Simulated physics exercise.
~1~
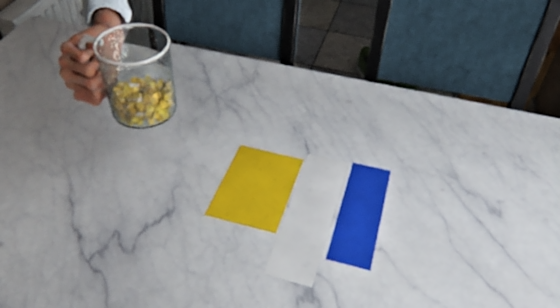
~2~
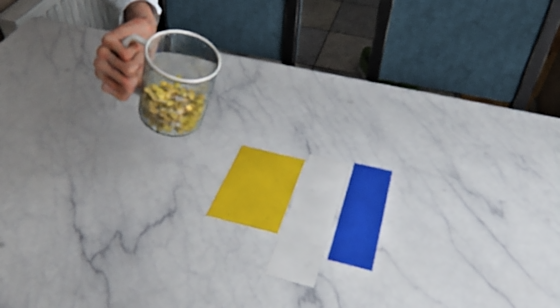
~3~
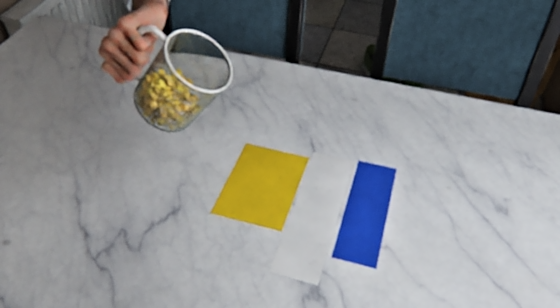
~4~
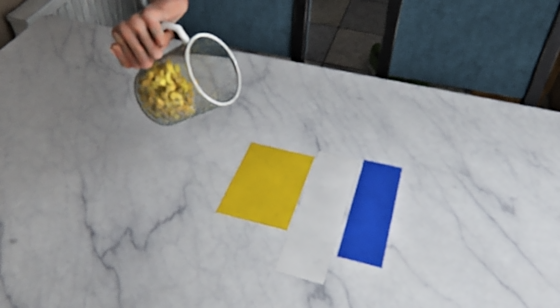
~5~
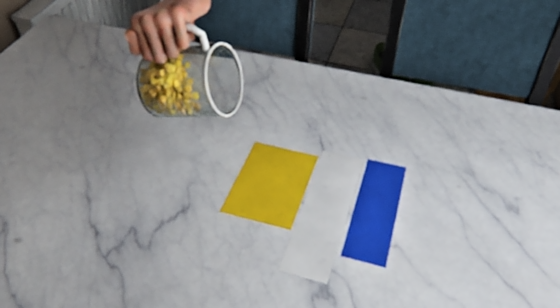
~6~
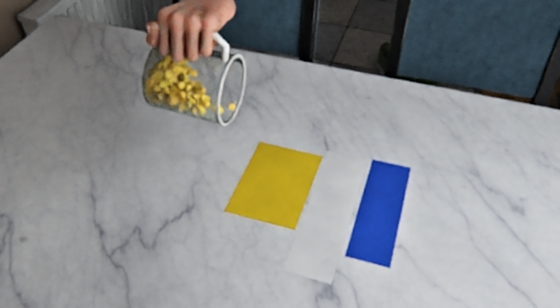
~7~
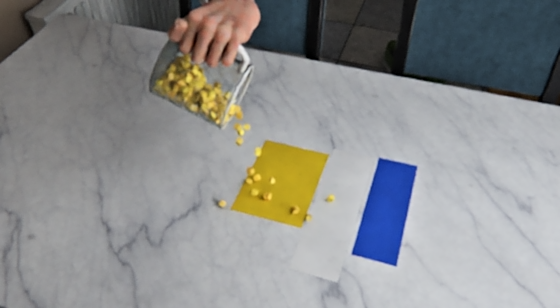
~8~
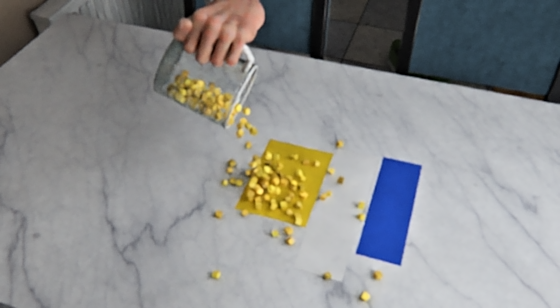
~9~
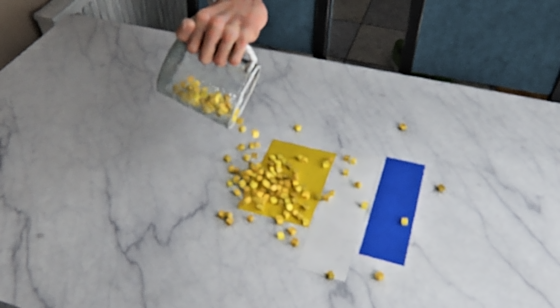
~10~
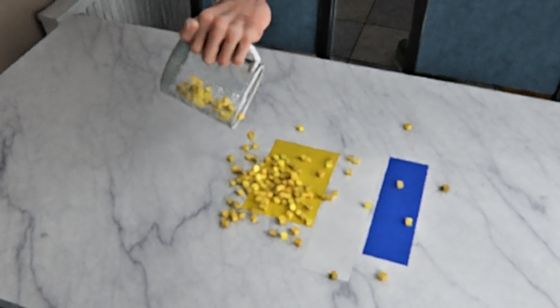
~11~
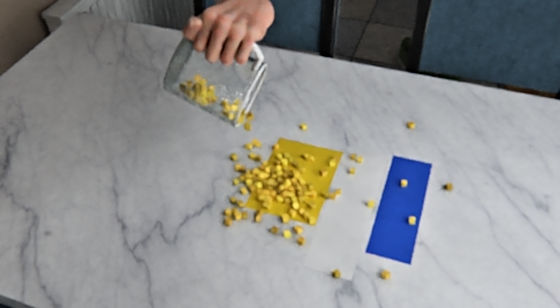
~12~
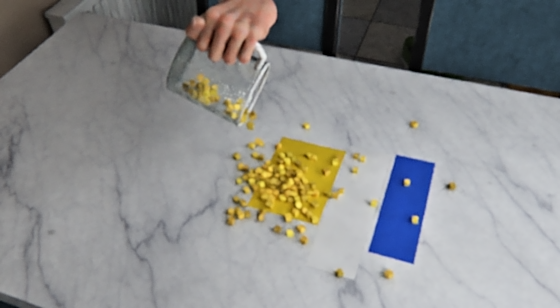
Yellow cheese cubes tumbled from a glass jug as a hand tipped it over a marble table, piling mostly on and beside the yellow mat, while a few scattered past the white mat to the blue one, and some stayed in the tilted jug.
